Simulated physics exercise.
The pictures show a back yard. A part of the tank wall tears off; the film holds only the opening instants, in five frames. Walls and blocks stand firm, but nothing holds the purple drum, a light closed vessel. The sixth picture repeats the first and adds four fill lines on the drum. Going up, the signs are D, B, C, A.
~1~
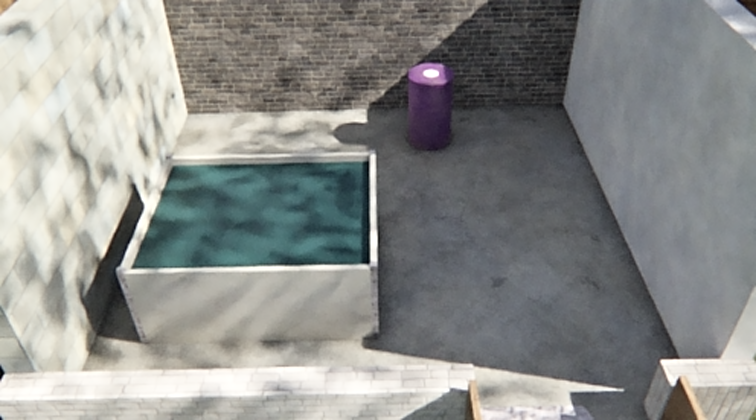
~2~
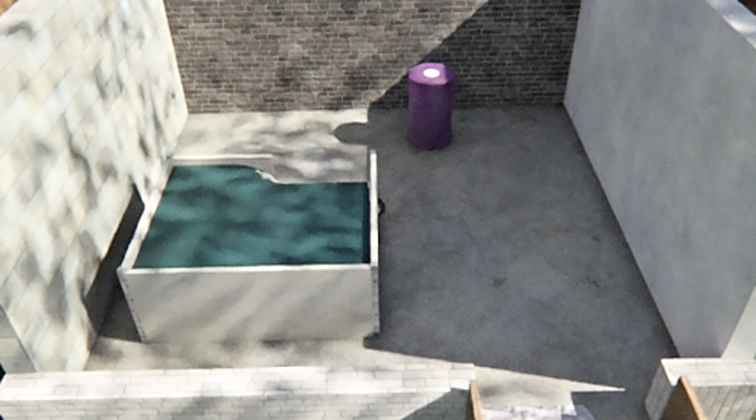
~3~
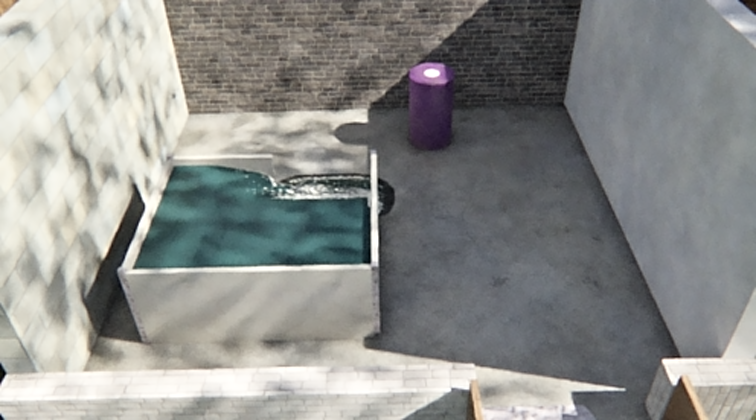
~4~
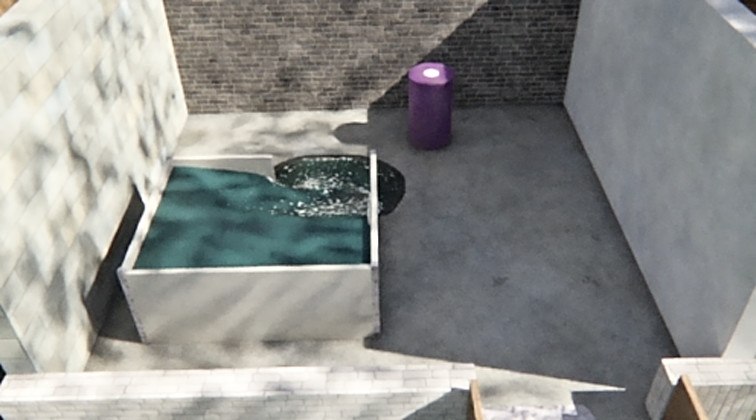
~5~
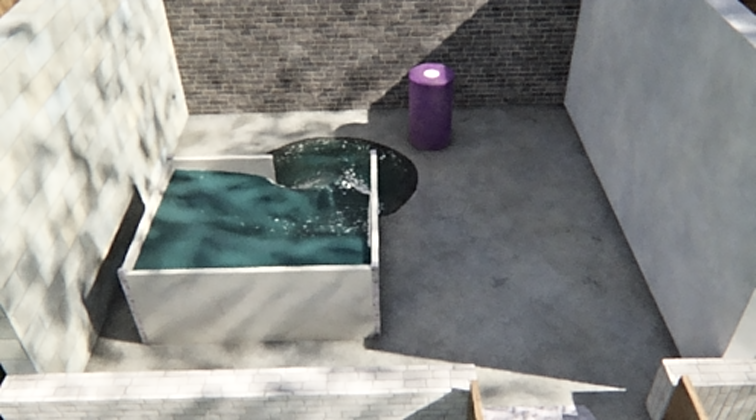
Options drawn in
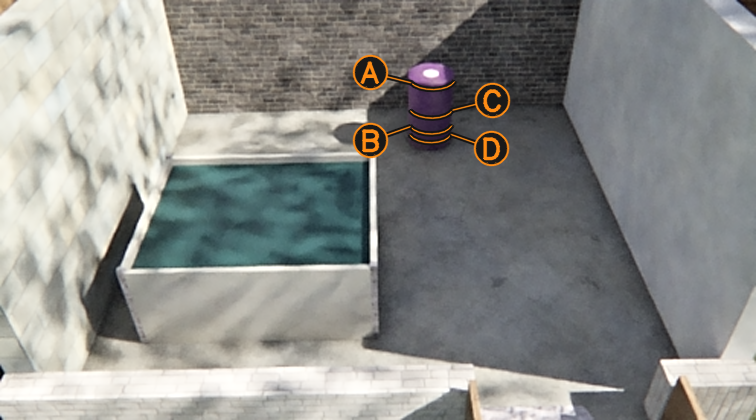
Water pours through a gap in the tank's back wall and spreads across the ground.
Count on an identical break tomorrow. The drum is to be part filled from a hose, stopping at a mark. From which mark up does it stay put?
C will do.
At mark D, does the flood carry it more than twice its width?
Yes.
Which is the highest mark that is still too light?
B.
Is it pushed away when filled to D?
Yes, it does.
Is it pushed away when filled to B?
Yes, that goes wrong.
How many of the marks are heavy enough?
Two of the four.
On the marked copy, A at (433, 89); B at (432, 134); C at (432, 118); D at (431, 142); from the bottom up D, B, C, A.
With A, it does not move.
With B, it is pushed about twice its own width away.
With C, it does not move.
With D, it is pushed about 5 times its own width away.
